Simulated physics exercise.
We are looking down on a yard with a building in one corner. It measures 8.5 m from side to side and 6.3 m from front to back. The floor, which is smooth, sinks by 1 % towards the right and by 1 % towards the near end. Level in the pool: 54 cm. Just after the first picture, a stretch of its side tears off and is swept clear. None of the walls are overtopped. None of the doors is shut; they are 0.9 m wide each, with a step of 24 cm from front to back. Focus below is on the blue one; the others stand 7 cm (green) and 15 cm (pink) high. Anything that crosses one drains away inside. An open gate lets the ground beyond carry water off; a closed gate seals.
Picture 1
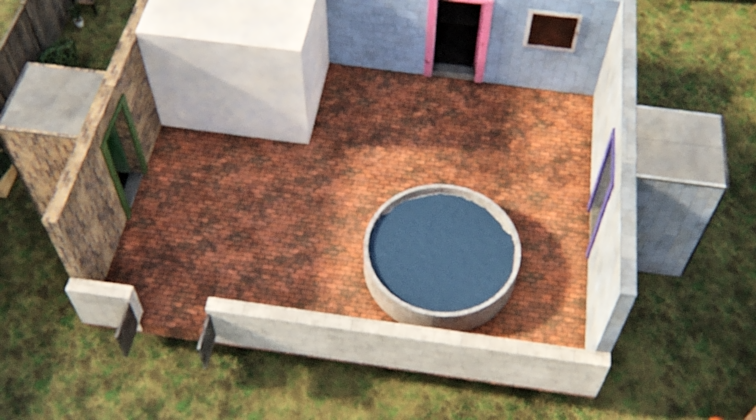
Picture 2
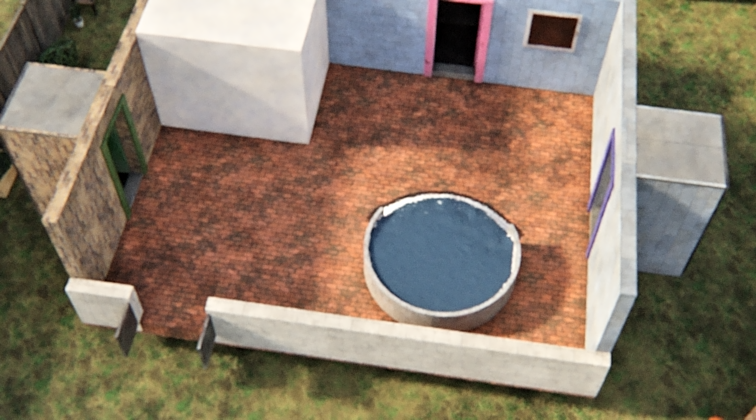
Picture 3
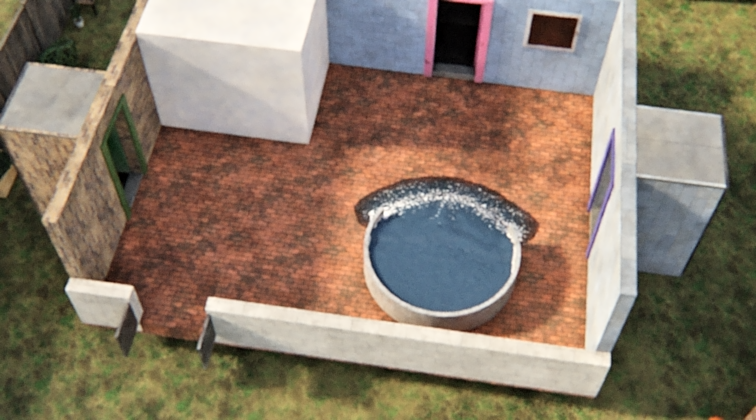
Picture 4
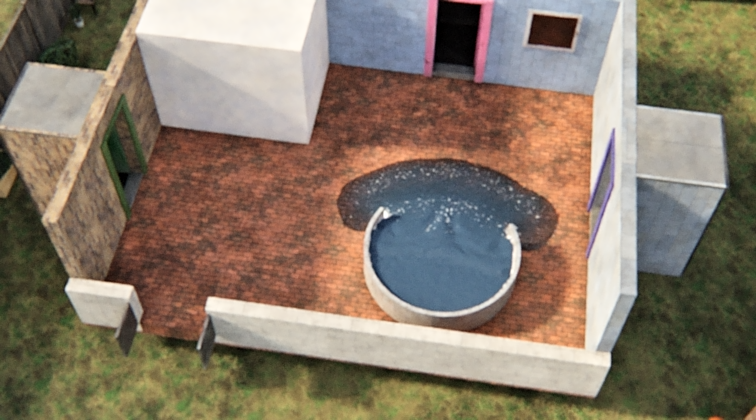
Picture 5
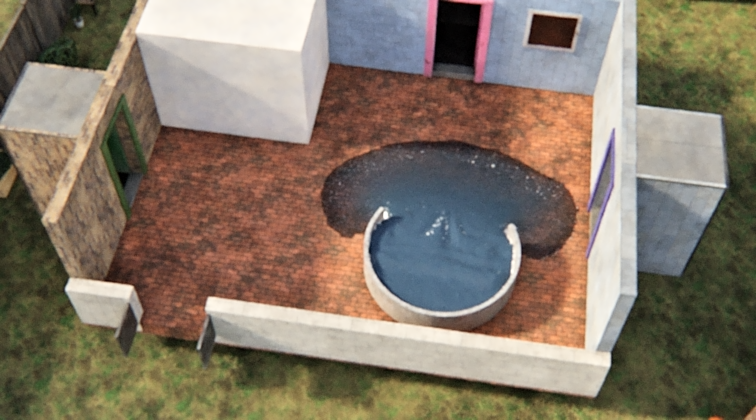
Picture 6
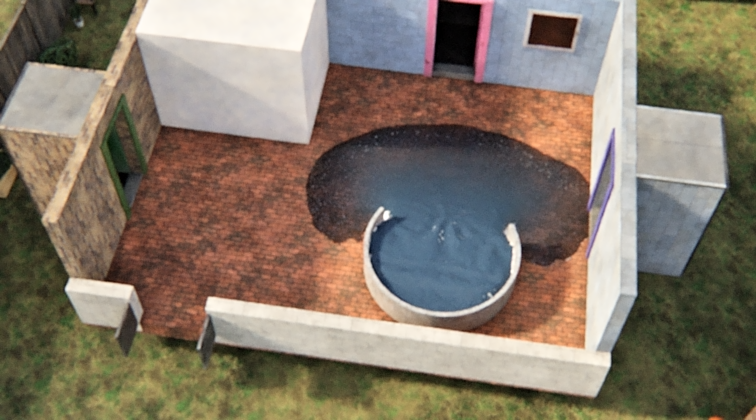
A brick-floored yard with a round pool of blue water was in view when the pool's far side gave way, and water poured through the gap and fanned out across the floor behind it.
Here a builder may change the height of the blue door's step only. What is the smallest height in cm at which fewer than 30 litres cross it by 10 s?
About 8 cm.
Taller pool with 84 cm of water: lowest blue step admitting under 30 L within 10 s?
About 12.5 cm.
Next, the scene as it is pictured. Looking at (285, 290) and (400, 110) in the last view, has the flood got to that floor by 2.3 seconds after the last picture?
I'd call the first spared by the flood and the second touched by the flood.
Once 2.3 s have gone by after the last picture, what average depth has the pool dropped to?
Around 15 cm on average.
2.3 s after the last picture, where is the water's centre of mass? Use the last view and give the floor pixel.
Around (457, 166).
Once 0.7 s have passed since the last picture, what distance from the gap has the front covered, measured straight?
4.0 metres.
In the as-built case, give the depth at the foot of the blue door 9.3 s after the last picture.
About 8.0 cm.
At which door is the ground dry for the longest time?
Green.
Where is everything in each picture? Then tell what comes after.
In the first picture, still water, 54 cm deep, in the pool at (442, 250); the blue door at (600, 201) is dry.
In the second picture, the front is at (516, 231), 0.3 m from the gap on the far side; 0.7 m2 of floor is wet, 54 cm left at the back.
In the third picture, the front is at (533, 223), 0.7 m from the gap on the far side; 2.0 m2 of floor is wet, 54 cm left at the back.
In the fourth picture, the front is at (547, 206), 1.2 m from the gap on the far side; 4.2 m2 of floor is wet, 54 cm left at the back.
In the fifth picture, the gap is on the far side, the front 1.6 m out at (567, 196); the back of the pool holds 54 cm.
In the sixth picture, the gap is on the far side, the front 2.1 m out at (571, 171); the back of the pool holds 54 cm; the blue door at (600, 201), 2.7 m from the gap, is still 0.1 m from the nearest water.
Then, 0.7 s after the last picture water covers 45 % of the floor, deepest (20 cm) near (473, 209); 9 cm at the blue door, 0 litres in over its 19 cm step.
Then, 2.3 s after the last picture water covers 50 % of the floor, deepest (30 cm) near (557, 97); 4 cm at the blue door, 0 litres in over its 19 cm step.
Then, 9.3 s after the last picture water covers 85 % of the floor, deepest (18 cm) near (530, 367); 8 cm at the blue door, 0 litres in over its 19 cm step.
At the blue door as built, the water peaked near 13 cm, 7.3 s after the last picture.
With a step of 6.5 cm, 56 litres would have come in within the 10 s; with 9 cm, 19 litres. So under 30 litres takes about 8 cm.
